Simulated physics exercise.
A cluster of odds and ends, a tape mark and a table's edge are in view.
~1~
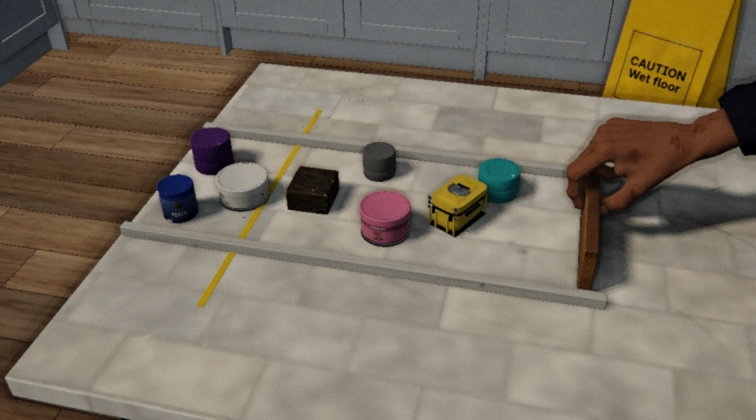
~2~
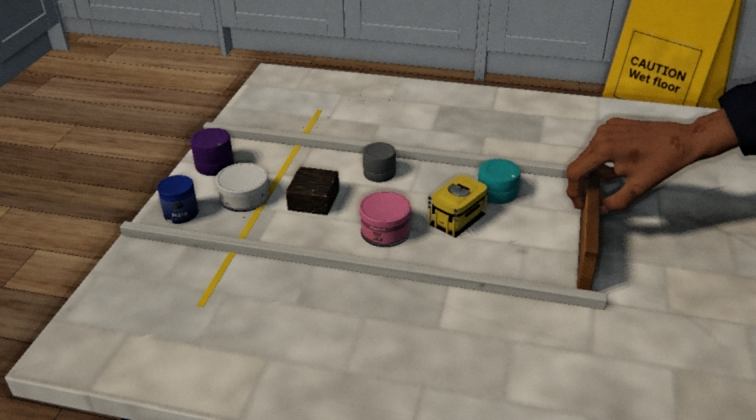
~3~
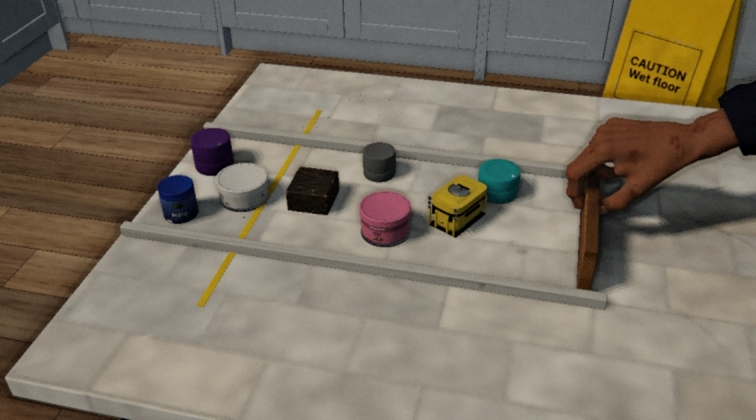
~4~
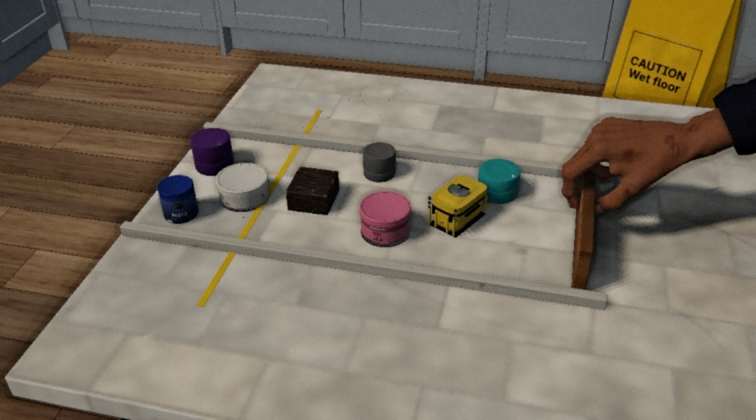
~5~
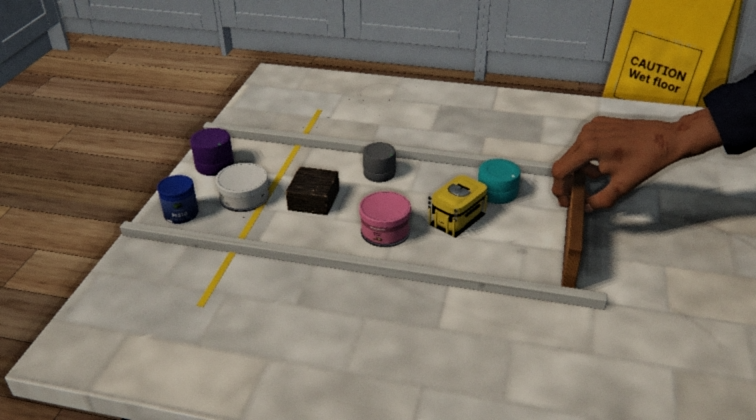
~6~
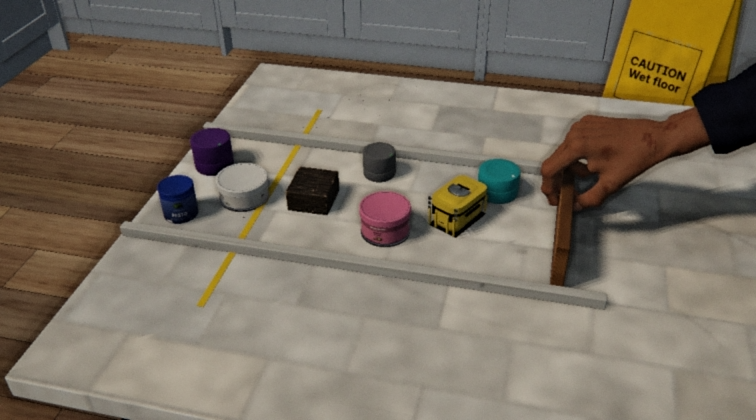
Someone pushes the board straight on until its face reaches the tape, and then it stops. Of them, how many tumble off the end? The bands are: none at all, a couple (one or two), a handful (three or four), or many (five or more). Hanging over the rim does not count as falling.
It is none at all.
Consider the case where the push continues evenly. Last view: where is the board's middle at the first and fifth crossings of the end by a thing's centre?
The middle is at about (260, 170), later at about (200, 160).
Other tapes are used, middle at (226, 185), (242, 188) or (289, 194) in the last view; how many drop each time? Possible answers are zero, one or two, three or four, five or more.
1 or 2; one to two; none.
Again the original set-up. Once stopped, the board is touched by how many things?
My count gives 3.
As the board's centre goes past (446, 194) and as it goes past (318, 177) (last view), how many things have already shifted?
The first number is 3, the next one 6.
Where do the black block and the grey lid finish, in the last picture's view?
The black block settles near (219, 177); as for the grey lid, near (249, 138).
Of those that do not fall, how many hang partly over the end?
Result: 1.
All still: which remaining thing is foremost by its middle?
The white pot winds up nearest.
Soon after, none off yet; purple lid at rest near (212, 152); blue tub at rest near (178, 199); white pot at rest near (243, 187).
In the end, the number that fall off is zero.
